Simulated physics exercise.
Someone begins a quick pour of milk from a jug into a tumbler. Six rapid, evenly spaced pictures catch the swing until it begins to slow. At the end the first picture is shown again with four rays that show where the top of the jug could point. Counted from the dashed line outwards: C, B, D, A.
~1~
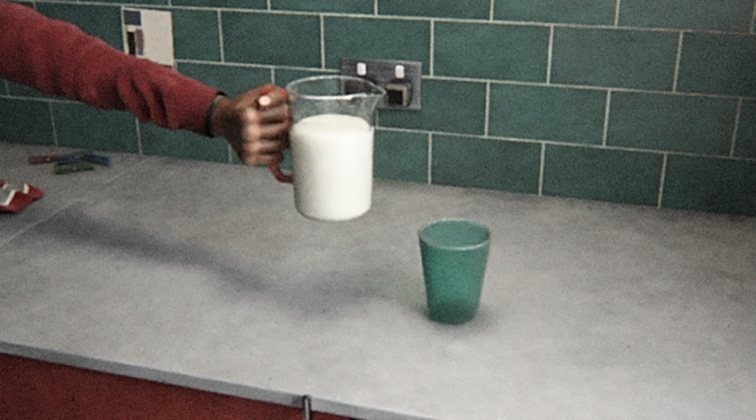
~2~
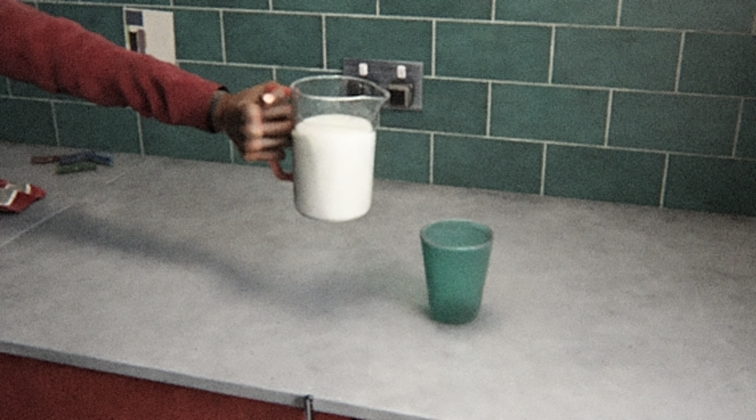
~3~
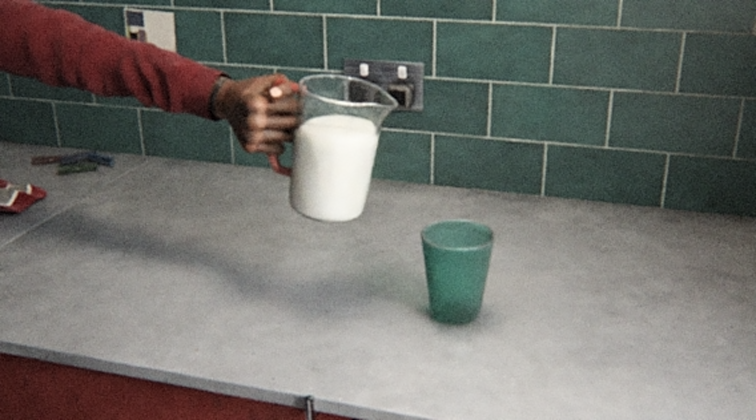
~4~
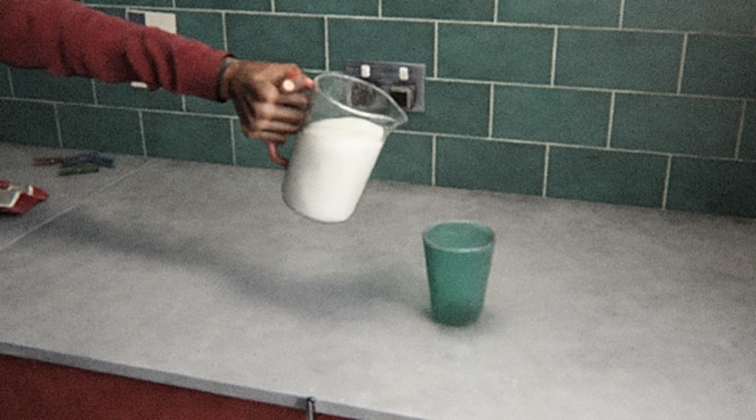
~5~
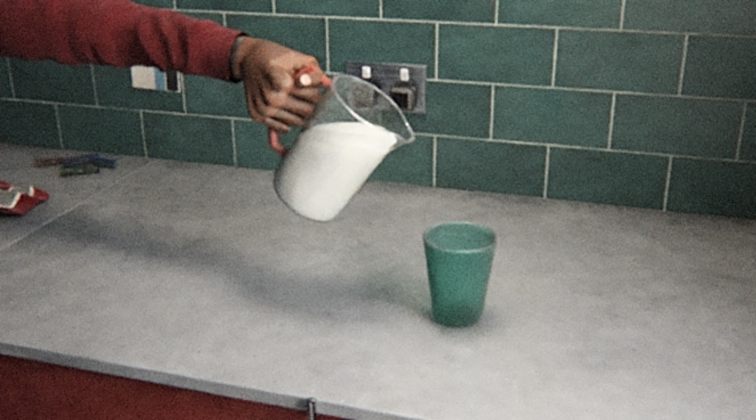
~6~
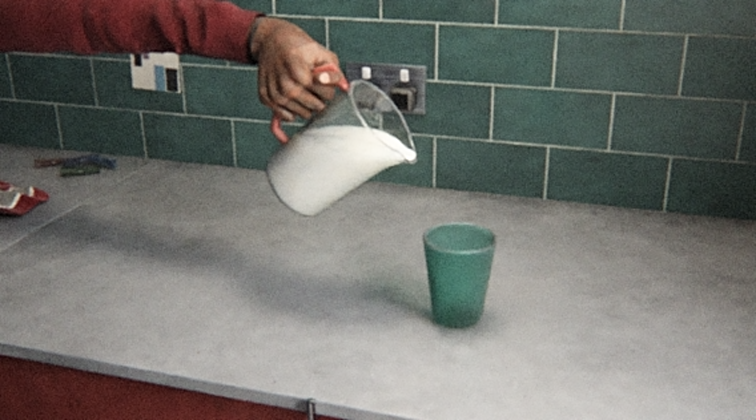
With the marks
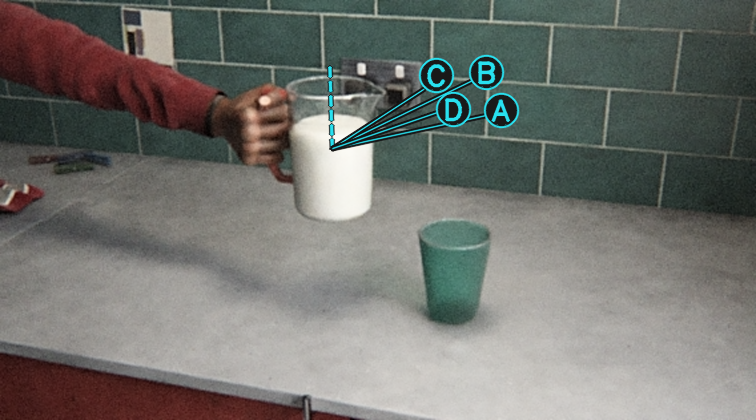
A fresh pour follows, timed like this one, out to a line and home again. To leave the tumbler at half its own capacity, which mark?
Tilt D does it best.
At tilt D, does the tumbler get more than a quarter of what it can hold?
Yes, it does.
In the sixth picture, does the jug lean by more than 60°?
No, it does not.
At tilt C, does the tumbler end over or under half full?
Under half.
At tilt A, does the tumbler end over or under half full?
Over.
On the marked copy, A at (485, 115); B at (471, 81); C at (424, 89); D at (436, 112).
For tilt A, the tumbler ends with about 72 % of what it can hold.
For tilt B, the tumbler ends with about 33 % of what it can hold.
For tilt C, the tumbler ends with about 19 % of what it can hold.
For tilt D, the tumbler ends with about 51 % of what it can hold.
